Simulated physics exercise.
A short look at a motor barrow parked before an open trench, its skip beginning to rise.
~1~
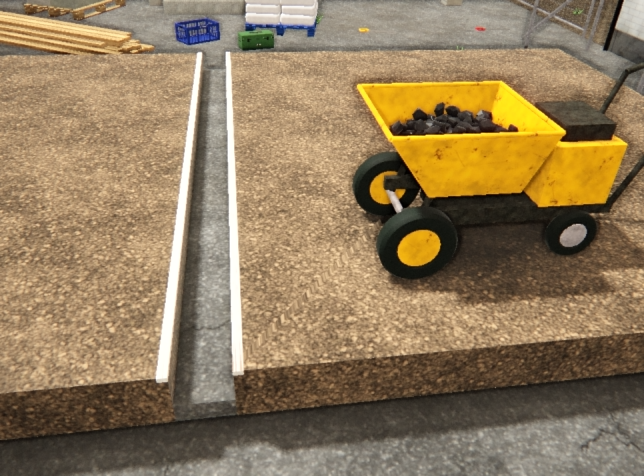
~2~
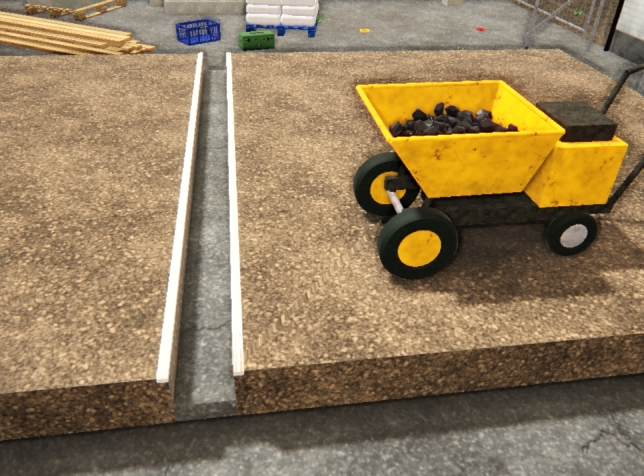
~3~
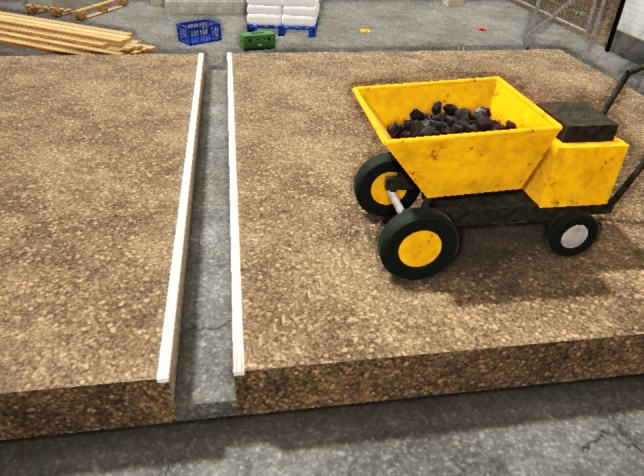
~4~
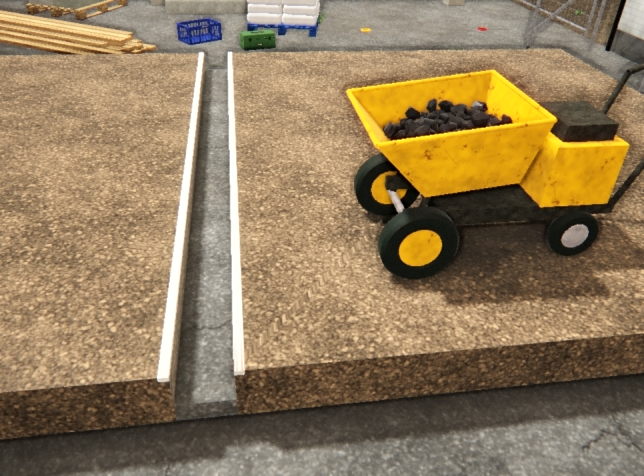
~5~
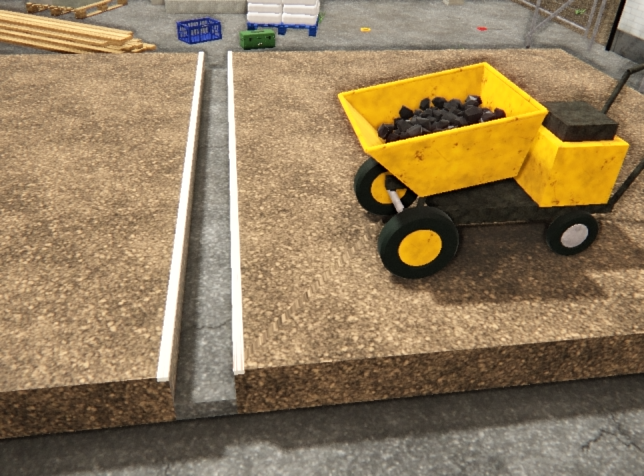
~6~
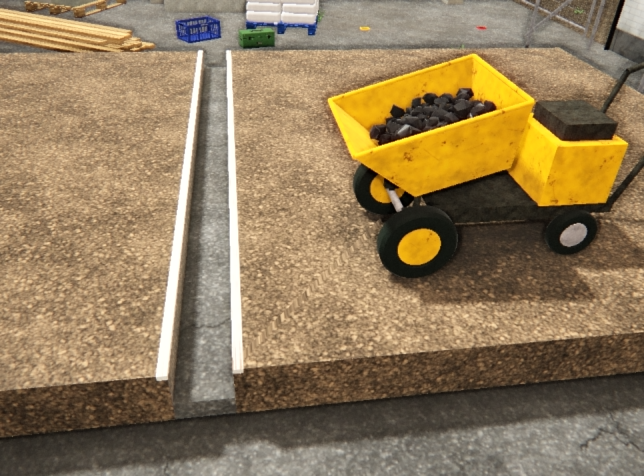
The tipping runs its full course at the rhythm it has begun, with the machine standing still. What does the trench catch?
In the trench: Less than half.
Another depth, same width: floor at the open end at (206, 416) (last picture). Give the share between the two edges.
It comes to 30 per cent or so.
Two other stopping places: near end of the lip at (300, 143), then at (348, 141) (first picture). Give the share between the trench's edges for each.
First some 80, then 80 per cent.
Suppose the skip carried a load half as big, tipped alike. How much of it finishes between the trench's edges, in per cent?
About 10 per cent.
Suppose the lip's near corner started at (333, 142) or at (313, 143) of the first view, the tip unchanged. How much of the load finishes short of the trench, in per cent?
In turn 10 and 0 in a hundred.
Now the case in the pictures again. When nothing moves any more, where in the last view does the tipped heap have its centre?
At about (252, 246).
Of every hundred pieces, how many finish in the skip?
About 25 per cent.
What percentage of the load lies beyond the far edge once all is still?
Near 0 %.
Just after the last frame, skip tipped steeply; every one in the skip.
A moment on, skip tipped steeply; almost all in the skip; about a tenth short of the trench.
Further on, skip tipped right over; roughly a third in the skip; roughly half short of the trench; roughly a quarter in or heaped over the trench.
When it is over, skip tipped right over; roughly a quarter in the skip; roughly half short of the trench; roughly a quarter in or heaped over the trench; not one beyond it.
